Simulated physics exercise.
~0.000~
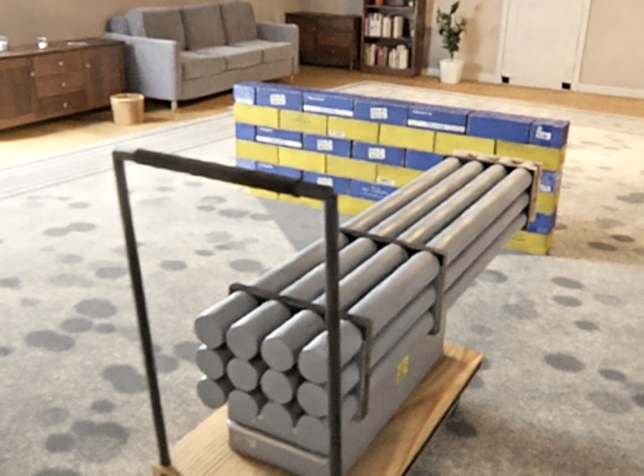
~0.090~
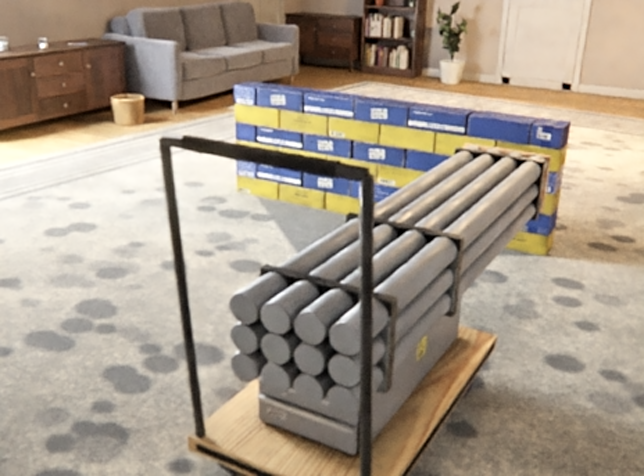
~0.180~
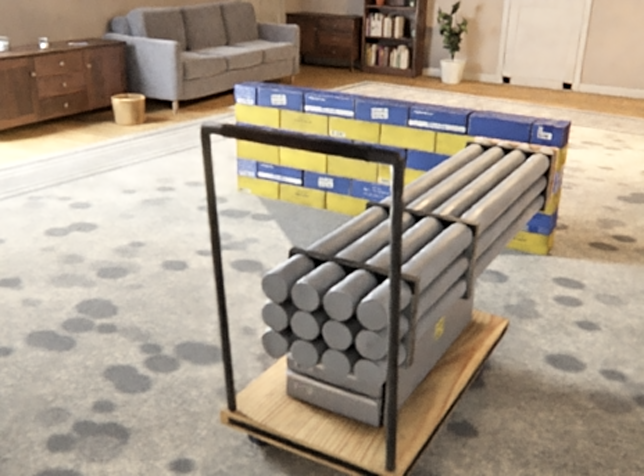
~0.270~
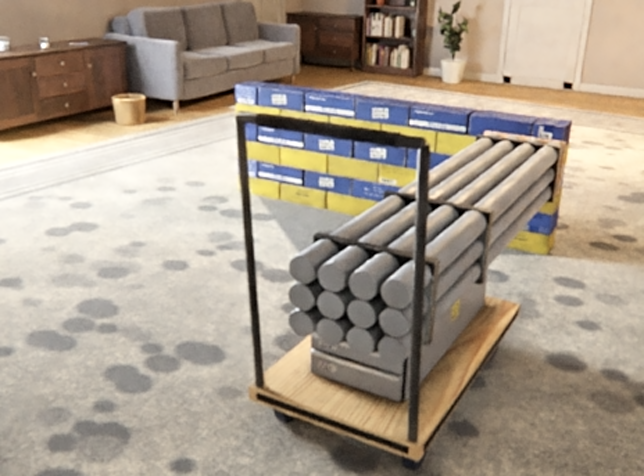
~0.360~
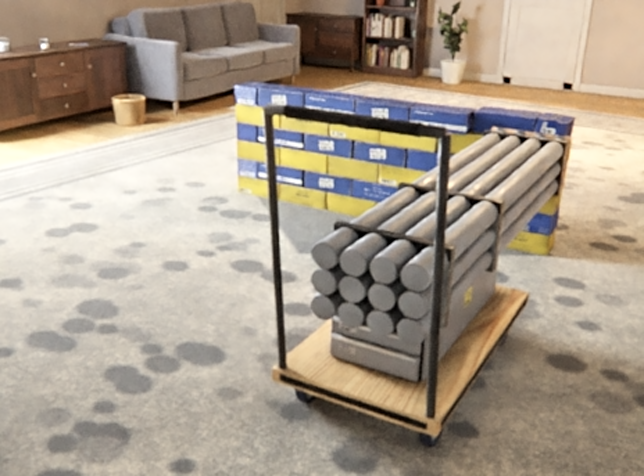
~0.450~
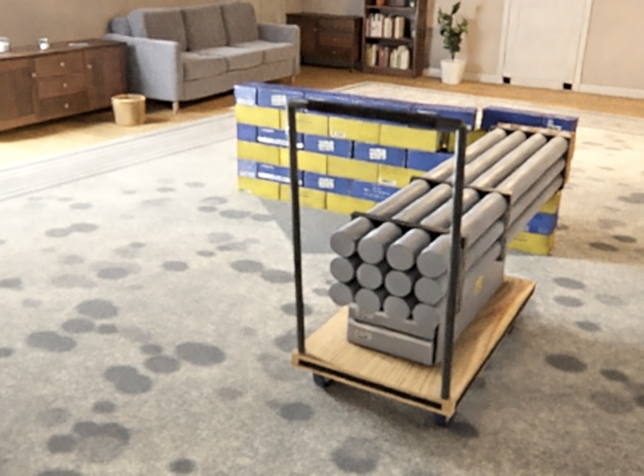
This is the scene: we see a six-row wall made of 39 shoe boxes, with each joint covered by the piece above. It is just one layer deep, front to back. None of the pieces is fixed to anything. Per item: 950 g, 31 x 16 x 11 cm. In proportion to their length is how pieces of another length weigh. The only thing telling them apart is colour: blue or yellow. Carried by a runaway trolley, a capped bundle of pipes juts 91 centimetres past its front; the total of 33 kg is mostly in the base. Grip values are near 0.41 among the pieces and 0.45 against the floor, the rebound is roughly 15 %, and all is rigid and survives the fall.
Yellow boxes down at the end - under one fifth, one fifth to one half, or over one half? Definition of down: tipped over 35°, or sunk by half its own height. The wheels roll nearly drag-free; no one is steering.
Under one fifth.
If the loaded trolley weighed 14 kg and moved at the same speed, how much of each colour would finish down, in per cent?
That would leave yellow at 10 and blue at 30 per cent.
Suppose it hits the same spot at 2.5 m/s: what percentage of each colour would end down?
Share down, in per cent: Yellow 20, blue 30.
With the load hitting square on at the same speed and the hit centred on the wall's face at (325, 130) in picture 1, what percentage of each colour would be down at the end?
Yellow 20 %, blue 40 %.
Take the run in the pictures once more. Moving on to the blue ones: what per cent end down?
For blue, it's 30 per cent down at the end.
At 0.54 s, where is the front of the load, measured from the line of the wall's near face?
30 cm beyond.
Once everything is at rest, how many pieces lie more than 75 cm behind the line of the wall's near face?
Estimate: Roughly 4 of them.
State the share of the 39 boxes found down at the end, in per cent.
Near 20 per cent.
Around 0.54 s, load 28 cm past the wall's line, still rolling; 1 of the 18 yellow boxes down (5 of 39 in all colours); top yellow box unmoved.
Around 0.78 s, load 57 cm past the wall's line, still rolling; 2 of the 18 yellow boxes down (7 of 39 in all colours); top yellow box unmoved.
Around 1.22 s, load 1.04 m past the wall's line, still rolling; 2 of the 18 yellow boxes down (7 of 39 in all colours); top yellow box unmoved.
Around 1.56 s, load 1.26 m past the wall's line, still rolling; 2 of the 18 yellow boxes down (8 of 39 in all colours); top yellow box unmoved; top blue box displaced 16 mm.
Finally (2.9 s), load 1.17 m past the wall's line, still rolling; 2 of the 18 yellow boxes down (8 of 39 in all colours); top yellow box unmoved; top blue box displaced 19 mm. That is 11 per cent. Seen by the last camera, middles, top yellow box near (311, 121), top blue box near (388, 111).
